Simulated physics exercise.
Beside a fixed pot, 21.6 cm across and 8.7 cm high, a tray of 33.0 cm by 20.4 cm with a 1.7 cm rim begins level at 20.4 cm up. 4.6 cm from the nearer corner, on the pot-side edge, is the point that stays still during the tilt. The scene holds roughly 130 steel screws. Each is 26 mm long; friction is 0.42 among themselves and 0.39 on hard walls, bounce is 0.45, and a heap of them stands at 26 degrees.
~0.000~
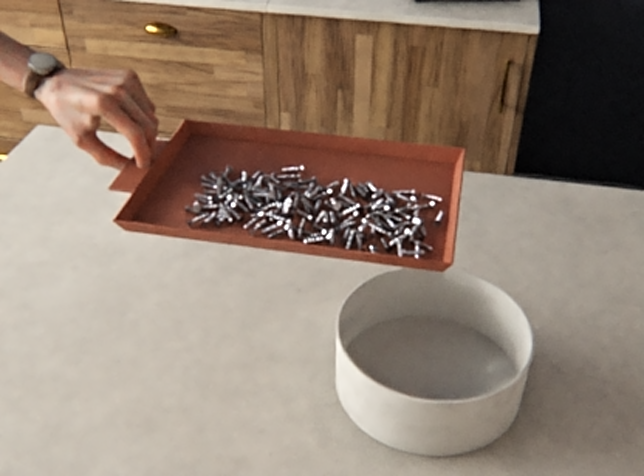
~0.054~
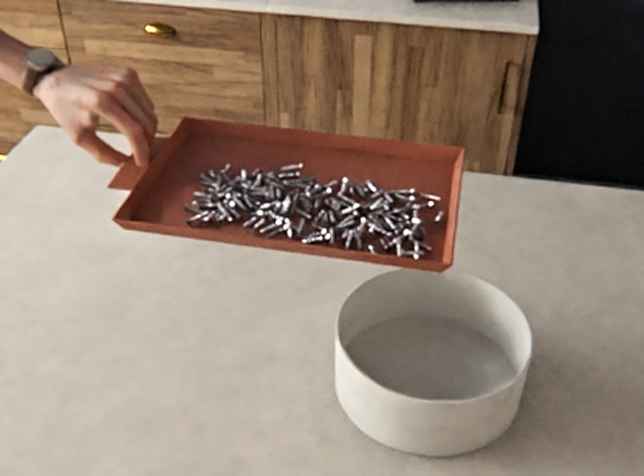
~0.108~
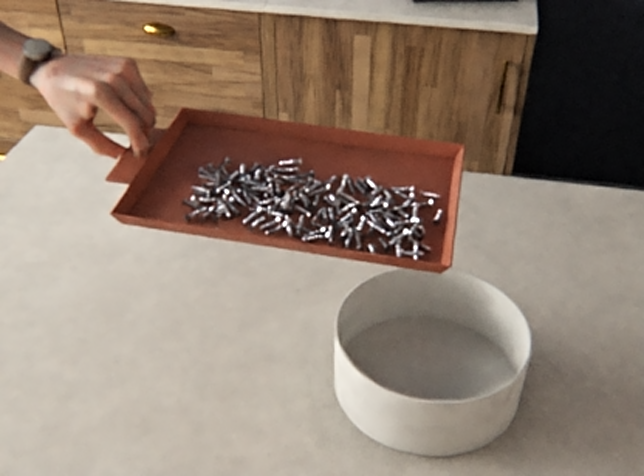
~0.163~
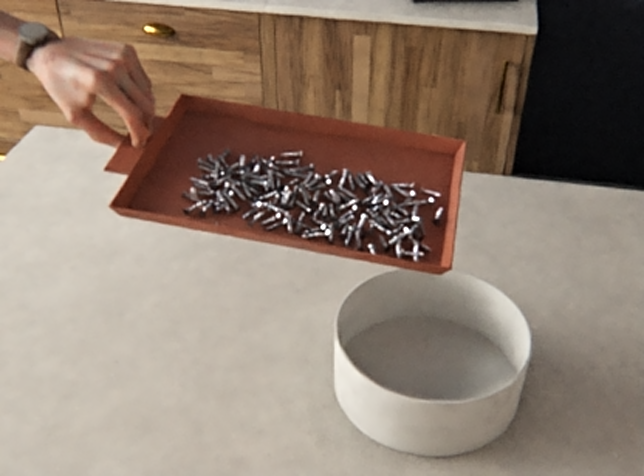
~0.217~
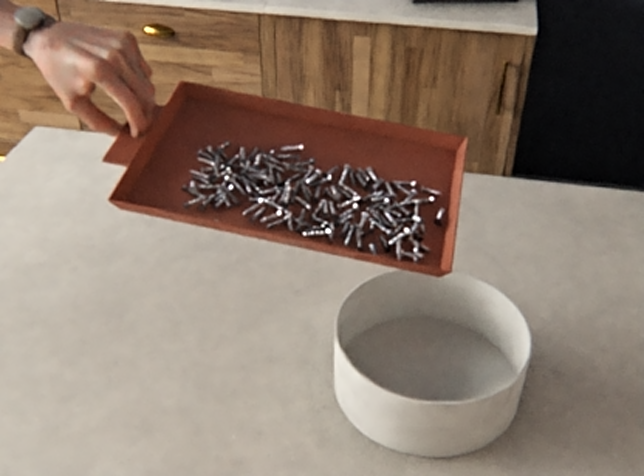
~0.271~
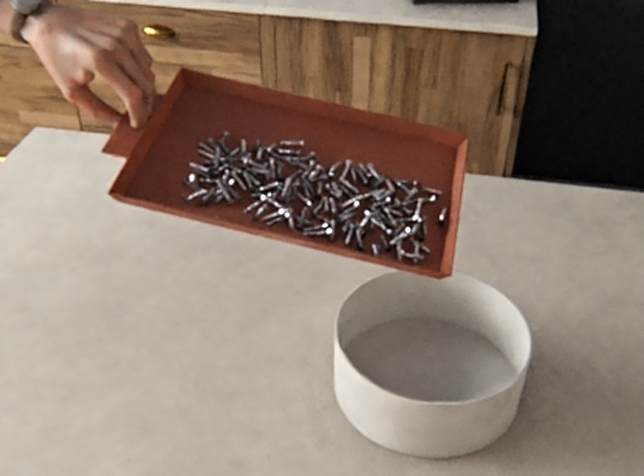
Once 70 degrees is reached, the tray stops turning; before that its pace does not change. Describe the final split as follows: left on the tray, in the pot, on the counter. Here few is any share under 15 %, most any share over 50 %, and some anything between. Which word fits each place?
Tray: Few; pot: Most; counter: Few.
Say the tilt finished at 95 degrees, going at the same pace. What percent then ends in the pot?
I'd expect some 95 per cent in the pot.
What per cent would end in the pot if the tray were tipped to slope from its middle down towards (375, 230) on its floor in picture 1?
100 %.
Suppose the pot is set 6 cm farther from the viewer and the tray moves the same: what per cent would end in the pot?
In that setup it would come to near 10 per cent.
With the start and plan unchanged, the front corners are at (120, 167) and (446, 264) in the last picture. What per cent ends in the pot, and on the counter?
Final per cent - pot 90, counter 5.
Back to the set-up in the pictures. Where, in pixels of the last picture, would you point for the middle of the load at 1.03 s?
I reckon close to (410, 257).
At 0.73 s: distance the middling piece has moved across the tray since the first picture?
About 6 cm.
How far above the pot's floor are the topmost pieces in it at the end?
I'd say near 2.5 centimetres.
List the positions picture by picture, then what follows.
Tray tilt 0 degrees, front corners at (123, 217) and (444, 258); middle of the pieces at (306, 206); pot at (434, 327), in the first picture.
Tray tilt 1 degrees, front corners at (122, 215) and (444, 258); middle of the pieces at (305, 205), in the second picture.
Tray tilt 3 degrees, front corners at (120, 210) and (443, 260); middle of the pieces at (305, 202), in the third picture.
Tray tilt 6 degrees, front corners at (119, 203) and (443, 262), lowest corner right front; middle of the pieces at (305, 197), in the fourth picture.
Tray tilt 9 degrees, front corners at (118, 196) and (443, 265), lowest corner right front; middle of the pieces at (305, 193), in the fifth picture.
Tray tilt 13 degrees, front corners at (118, 189) and (444, 267), lowest corner right front; middle of the pieces at (306, 190); pot at (432, 329). Its pace works out near 60 degrees a second, in the sixth picture.
After 0.73 s, tilt 40 degrees; the tray holds 100 %, the pot 0 %.
After 1.03 s, tilt 58 degrees; the tray holds 85 %, the pot 0 %.
Then, at 1.43 s, tilt 70 degrees; the tray holds 5 %, the pot 85 %.
In the end, at 2.4 s, tray 0 %, pot 95 %, counter 5 %.
